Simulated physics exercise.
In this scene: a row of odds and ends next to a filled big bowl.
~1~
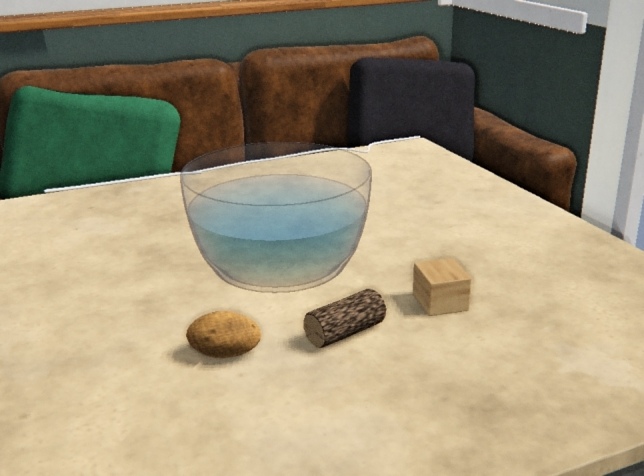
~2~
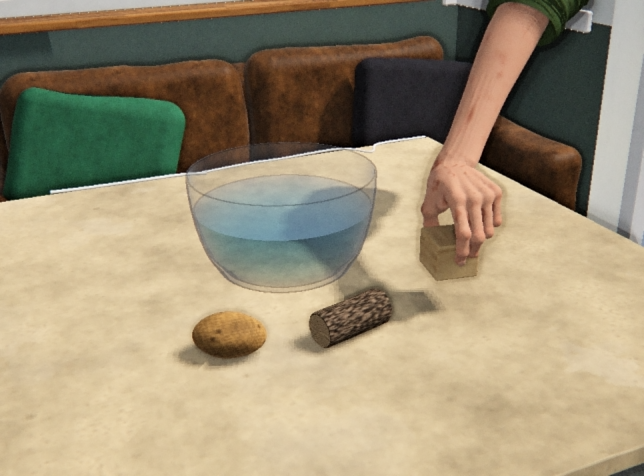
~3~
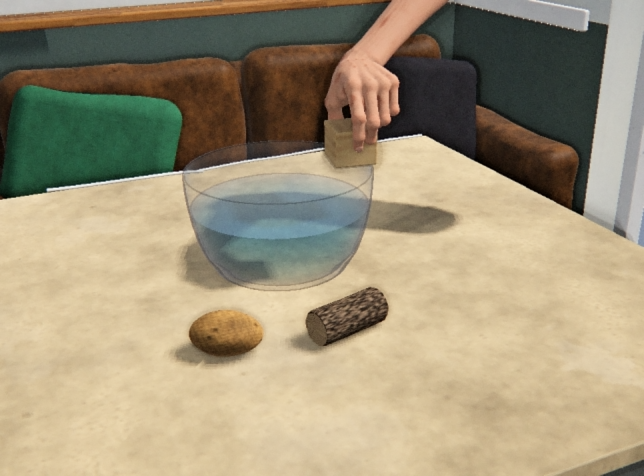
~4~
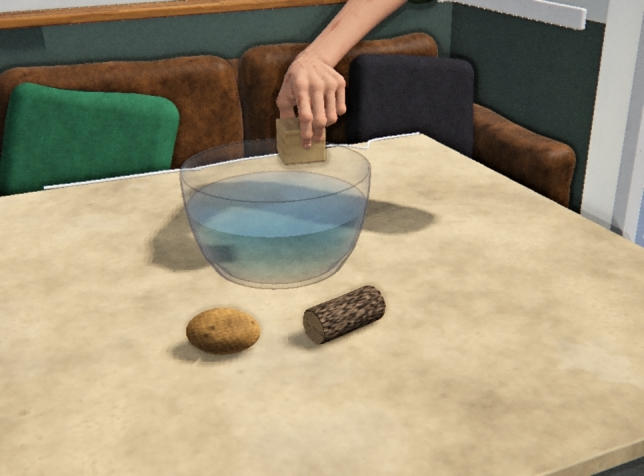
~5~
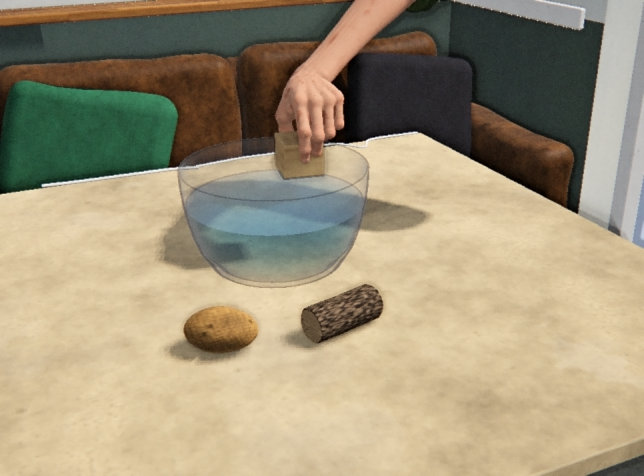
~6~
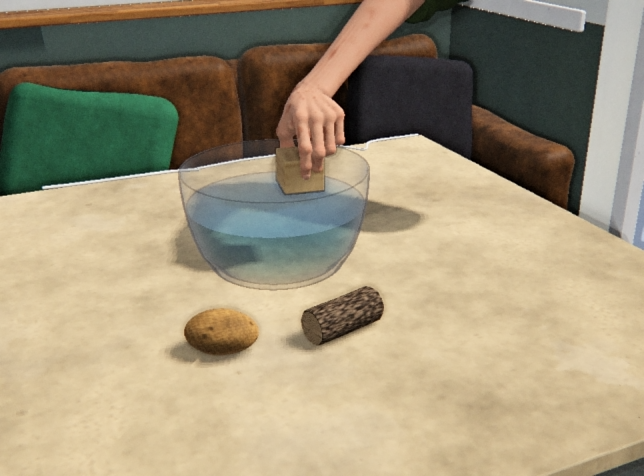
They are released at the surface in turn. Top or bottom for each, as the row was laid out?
Well, from the left it falls to the base, then remains up, then remains up.
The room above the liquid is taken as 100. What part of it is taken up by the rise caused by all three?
About 14 in a hundred.
Next, the wooden block rides on the surface.
After that, the piece of branch rides on the surface.
Finally, the potato sinks; afloat, piece of branch and wooden block.
